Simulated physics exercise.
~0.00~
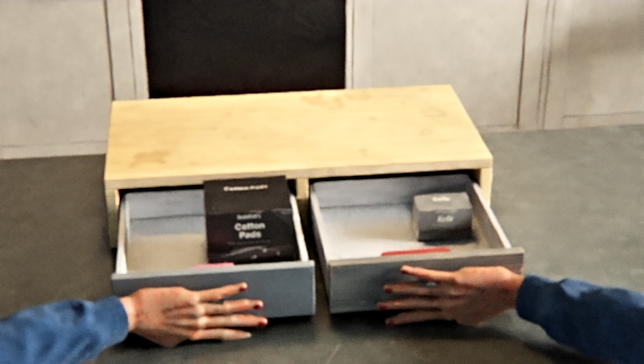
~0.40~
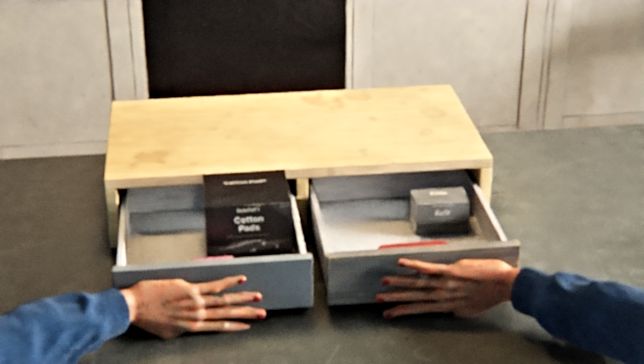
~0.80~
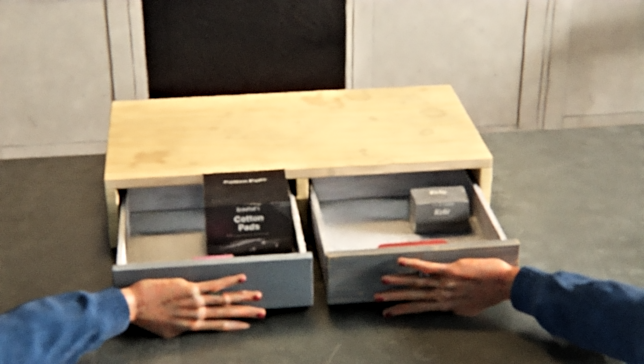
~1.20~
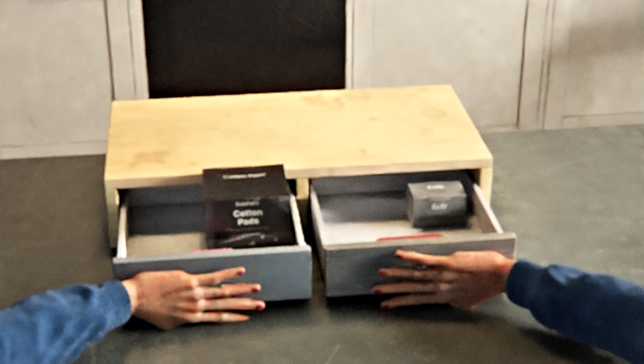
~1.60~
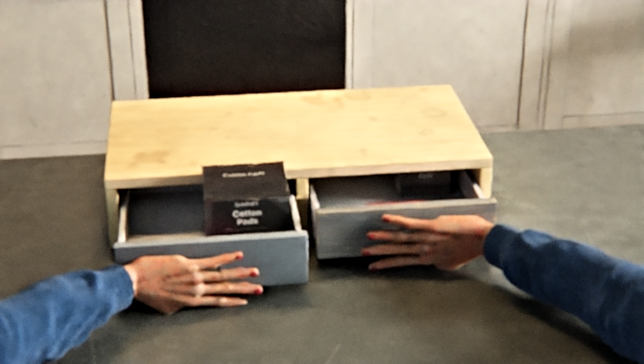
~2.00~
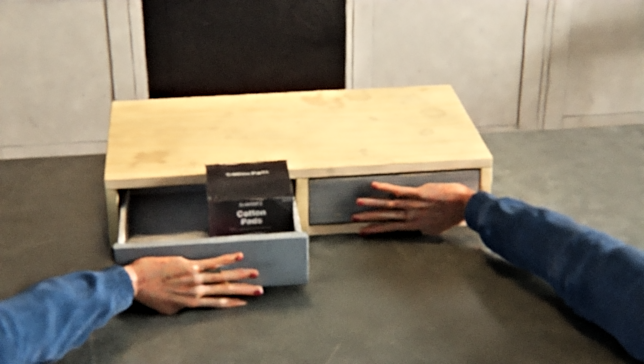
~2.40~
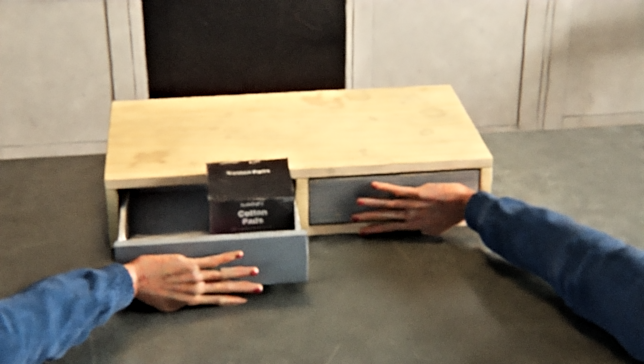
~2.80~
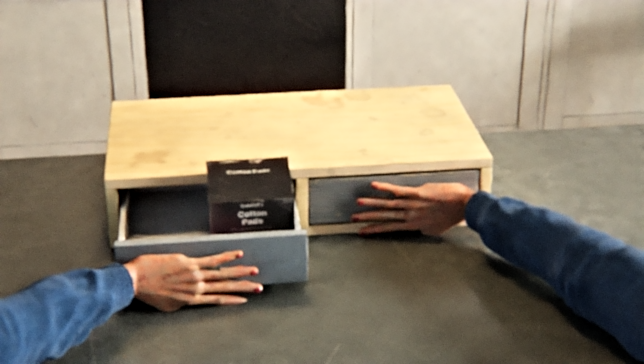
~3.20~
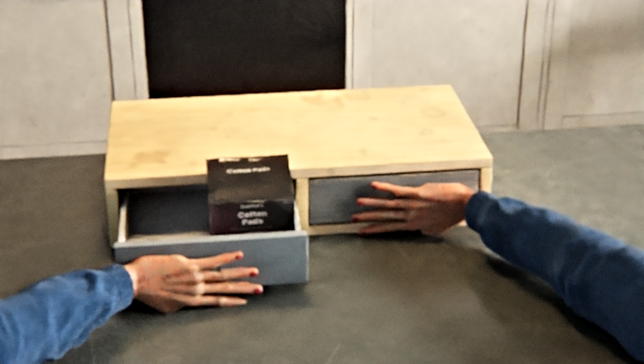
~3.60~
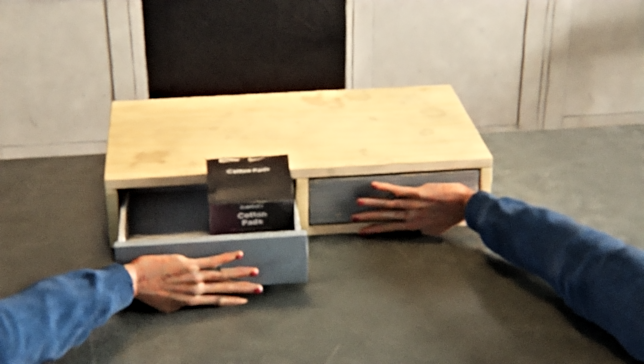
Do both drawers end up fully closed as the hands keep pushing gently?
No, only the right drawer shuts flush. The left drawer stays ajar, with the black box still showing above its front.
Two hands in blue sleeves rest against the fronts of two open grey drawers in a low, pale wooden chest, seen from the front and slightly above on a dark tabletop. The left drawer holds a tall black box of cotton pads and something pink, while the right holds a small grey carton and a flat red item. Both drawers ease inward at first. Then the left one stops with its black box up against the chest's front edge, as the right one slides on and shuts flush. The left drawer stays partly open, the hand still on it.
